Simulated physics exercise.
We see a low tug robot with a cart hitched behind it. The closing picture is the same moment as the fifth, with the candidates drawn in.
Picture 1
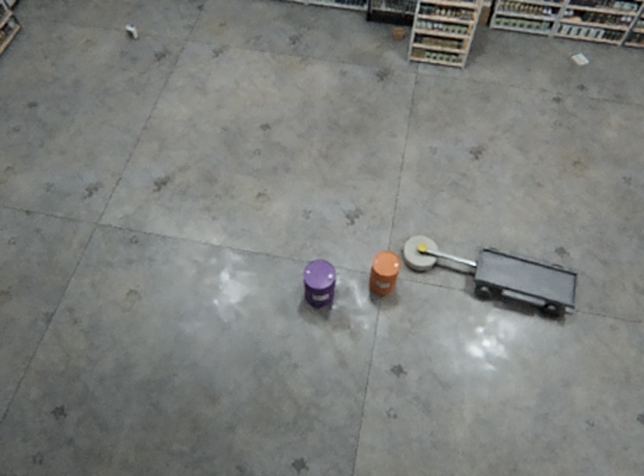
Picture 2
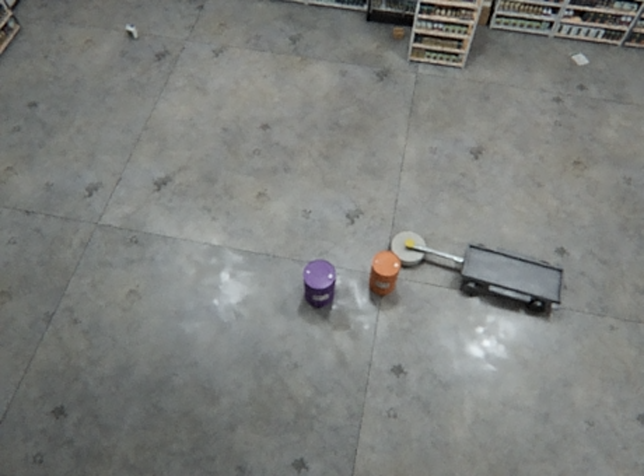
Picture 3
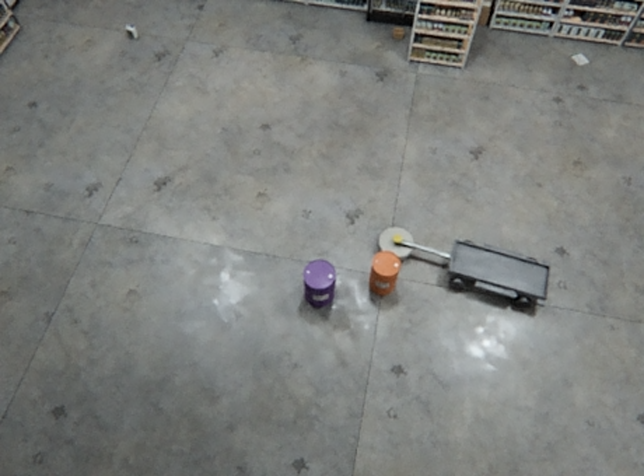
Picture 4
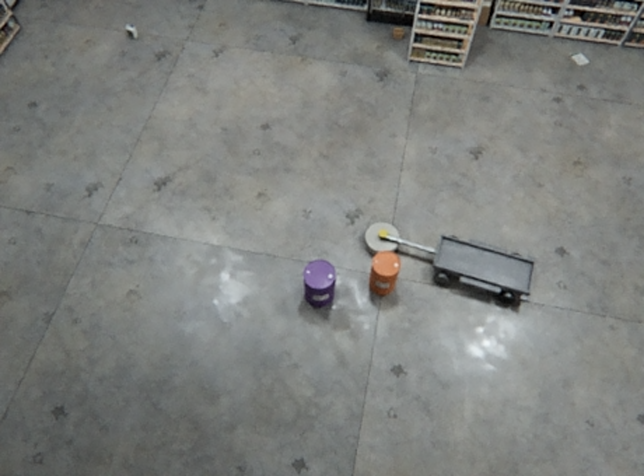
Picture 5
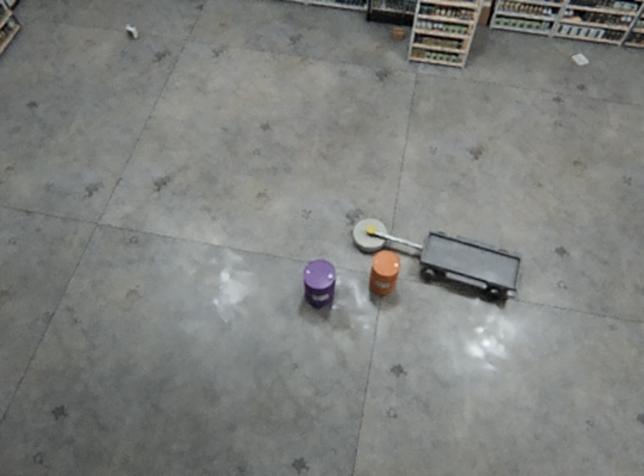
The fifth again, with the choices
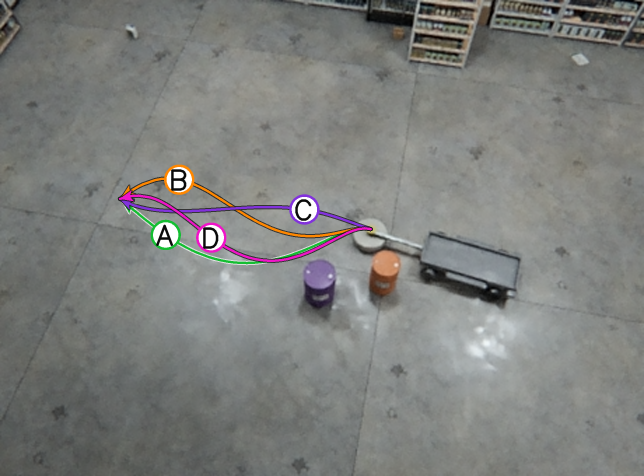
A grey cart hitched behind a low round robot rolling slowly left across a concrete floor, passing behind an orange drum.
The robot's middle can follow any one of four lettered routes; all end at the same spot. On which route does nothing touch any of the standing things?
It should follow C.
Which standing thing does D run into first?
First the orange drum.
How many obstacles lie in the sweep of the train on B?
One.
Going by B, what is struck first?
It meets the orange drum.
On the marked copy, A from (371, 229) via (234, 262) to (123, 201); B from (371, 229) via (239, 211) to (122, 198); C from (371, 229) via (248, 208) to (120, 199); D from (371, 229) via (237, 253) to (120, 199).
Taking C. A third of the way, robot (284, 212), cart (380, 233).
Two thirds of the way, robot (195, 216), cart (291, 217).
When it is over, robot (123, 204), cart (215, 212); nothing has been touched.
As for the rest, A meets the orange drum and purple drum; B meets the orange drum; D meets the orange drum and purple drum.
